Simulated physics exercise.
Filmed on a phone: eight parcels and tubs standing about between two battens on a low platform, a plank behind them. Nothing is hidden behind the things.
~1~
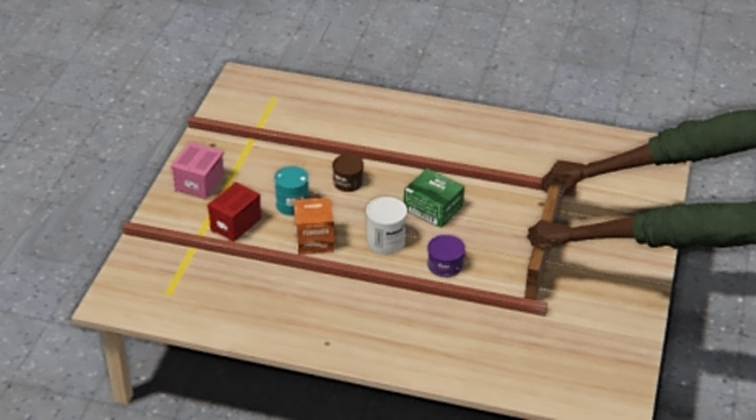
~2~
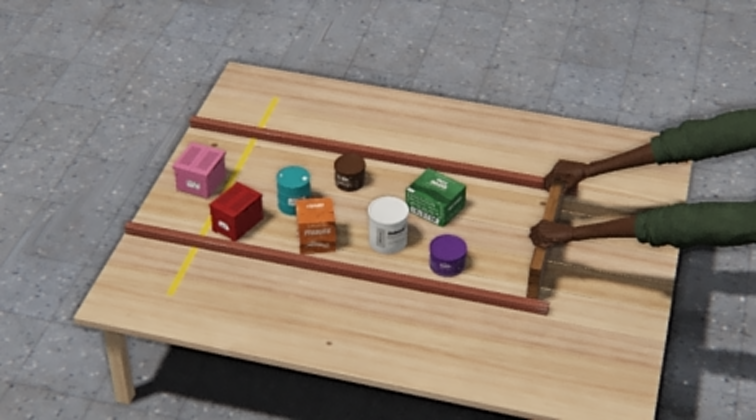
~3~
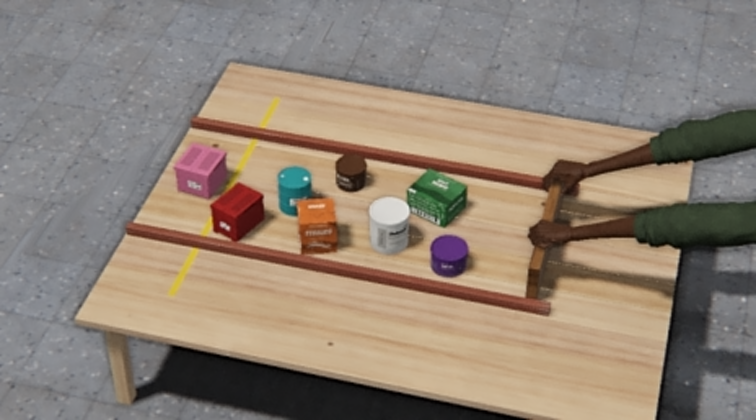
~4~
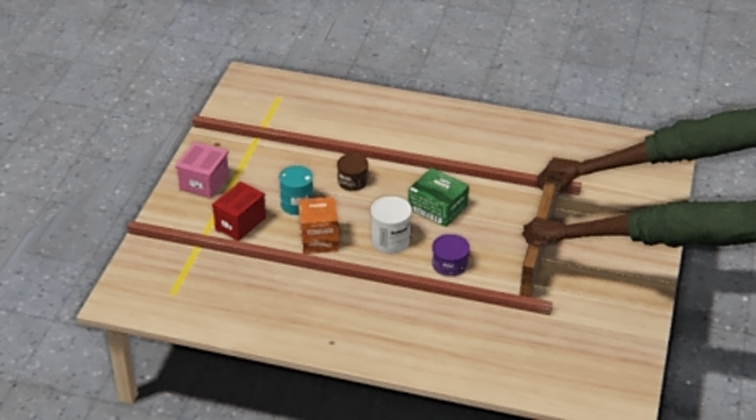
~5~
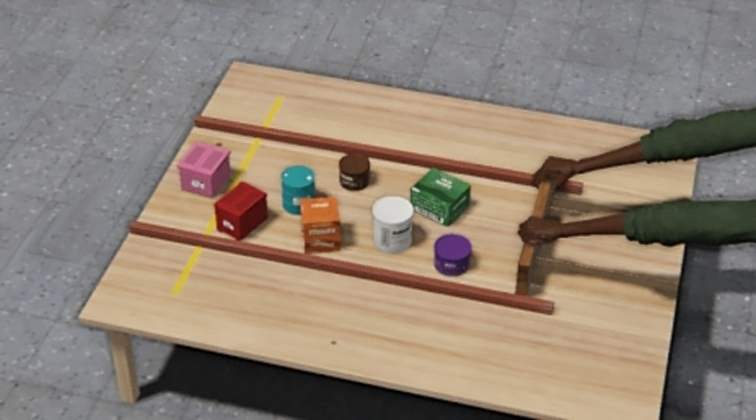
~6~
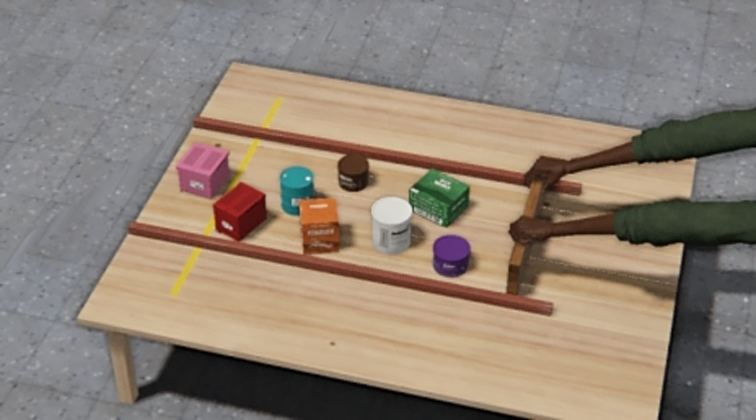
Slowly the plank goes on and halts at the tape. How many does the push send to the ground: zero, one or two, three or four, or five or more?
As it turns out, the number that fall off is one or two.
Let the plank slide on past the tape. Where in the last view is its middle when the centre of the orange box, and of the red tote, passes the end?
Its middle is around (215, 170) and around (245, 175).
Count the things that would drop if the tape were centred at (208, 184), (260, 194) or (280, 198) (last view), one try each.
In that order 4, 0 and 0.
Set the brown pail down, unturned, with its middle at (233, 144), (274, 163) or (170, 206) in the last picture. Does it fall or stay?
The brown pail is kept; remains up; drops off.
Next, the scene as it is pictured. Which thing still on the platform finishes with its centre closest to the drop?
That is the pink tote.
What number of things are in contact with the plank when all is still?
The number is 4.
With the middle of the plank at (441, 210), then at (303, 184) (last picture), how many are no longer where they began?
The counts are 3 and 7.
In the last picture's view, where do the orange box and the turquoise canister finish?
The orange box at (160, 199), the turquoise canister at (172, 178).
Early on, none off yet; pink tote at rest near (204, 171); red tote at rest near (240, 213); turquoise canister at rest near (297, 191).
A while later, none off yet; pink tote at rest near (204, 171); red tote at rest near (240, 213); turquoise canister moving near (295, 191).
Further along, none off yet; pink tote moving near (201, 170); red tote travelled about its own width near (186, 201); turquoise canister travelled well along near (228, 185).
Finally, the number that fall off is one or two; lost, red tote.
